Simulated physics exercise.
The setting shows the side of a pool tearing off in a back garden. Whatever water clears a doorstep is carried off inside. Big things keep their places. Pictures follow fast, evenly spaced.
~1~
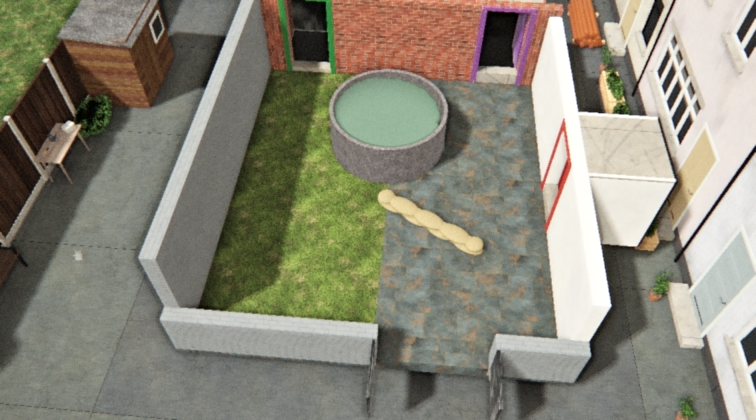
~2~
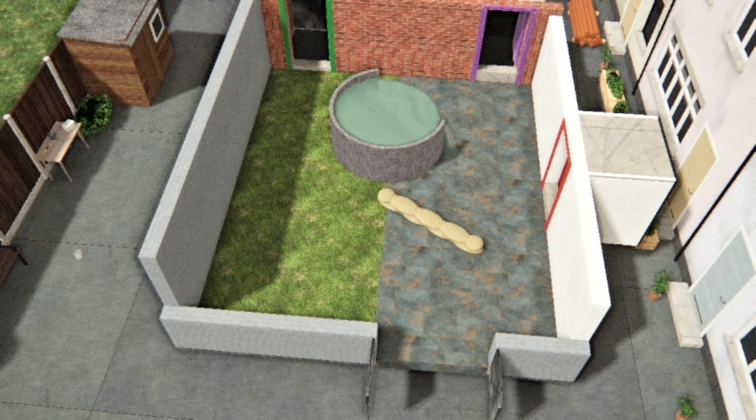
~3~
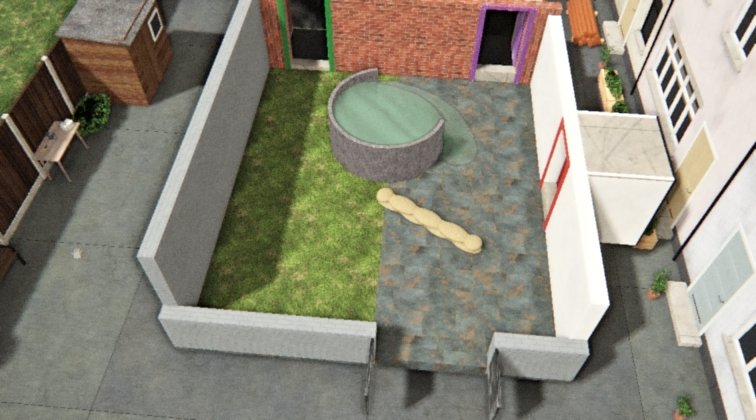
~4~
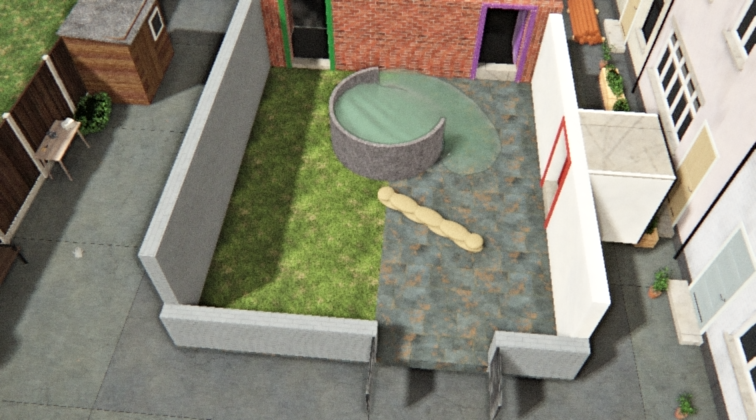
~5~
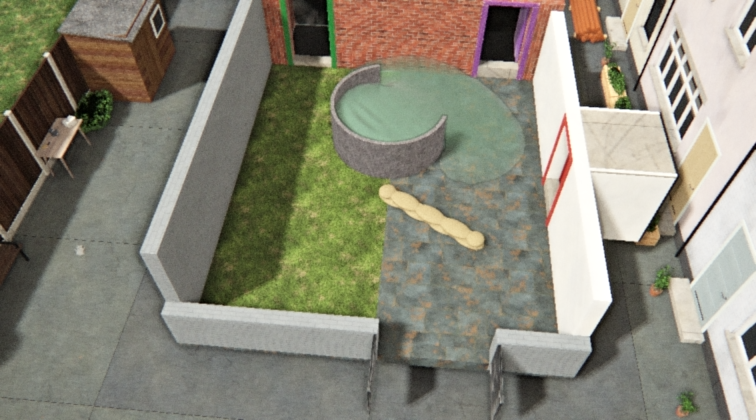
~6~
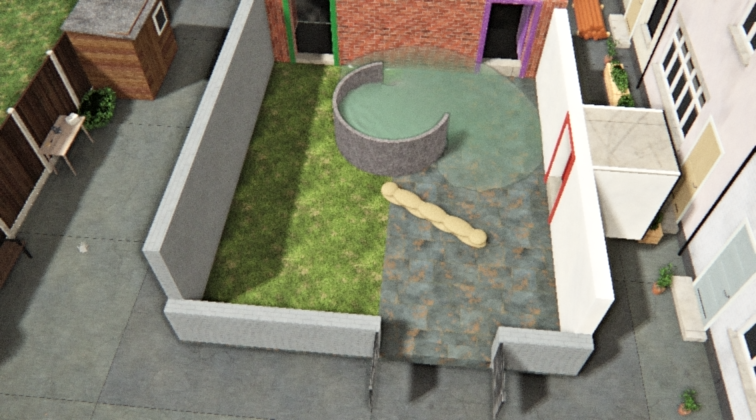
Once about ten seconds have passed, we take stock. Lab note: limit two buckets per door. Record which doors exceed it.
In order: The purple door gets over two buckets; the green door gets two buckets or fewer; the red door gets two buckets or fewer.
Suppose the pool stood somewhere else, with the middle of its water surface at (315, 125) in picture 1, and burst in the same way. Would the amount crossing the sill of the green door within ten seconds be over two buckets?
Result for green: It crosses the threshold.
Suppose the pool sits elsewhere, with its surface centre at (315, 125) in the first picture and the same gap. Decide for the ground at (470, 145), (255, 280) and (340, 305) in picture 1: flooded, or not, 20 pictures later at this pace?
So, in the order given, I'd say soaked through, unaffected, unaffected.
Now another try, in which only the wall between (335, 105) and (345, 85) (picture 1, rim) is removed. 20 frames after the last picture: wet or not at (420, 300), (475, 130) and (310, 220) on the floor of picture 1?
Point one not reached; point two not reached; point three reached.
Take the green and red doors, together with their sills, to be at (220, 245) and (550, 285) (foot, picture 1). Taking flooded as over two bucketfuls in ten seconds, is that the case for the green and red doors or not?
So, the green one doesn't reach the mark and the red one doesn't reach the mark.
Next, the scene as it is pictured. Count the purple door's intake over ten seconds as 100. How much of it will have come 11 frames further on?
My estimate is close to 60 per cent.
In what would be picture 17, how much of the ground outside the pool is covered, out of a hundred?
That comes to about 35 per cent.
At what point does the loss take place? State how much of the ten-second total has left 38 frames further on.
By my reckoning, 65 %.
A moment on, water covers 25 % of the floor; the purple door wet at the sill, nothing in, the green door wet at the sill, nothing in, the red door wet at the sill, nothing in.
Next, water covers 35 % of the floor; the purple door far over two buckets in, the green door wet at the sill, nothing in, the red door wet at the sill, nothing in.
Then, water covers 60 % of the floor; the purple door far over two buckets in, the green door wet at the sill, nothing in, the red door wet at the sill, nothing in.
Later, water covers 80 % of the floor; the purple door far over two buckets in, the green door wet at the sill, nothing in, the red door wet at the sill, nothing in.
In the end, water covers 95 % of the floor; the purple door far over two buckets in, the green door wet at the sill, nothing in, the red door wet at the sill, nothing in.
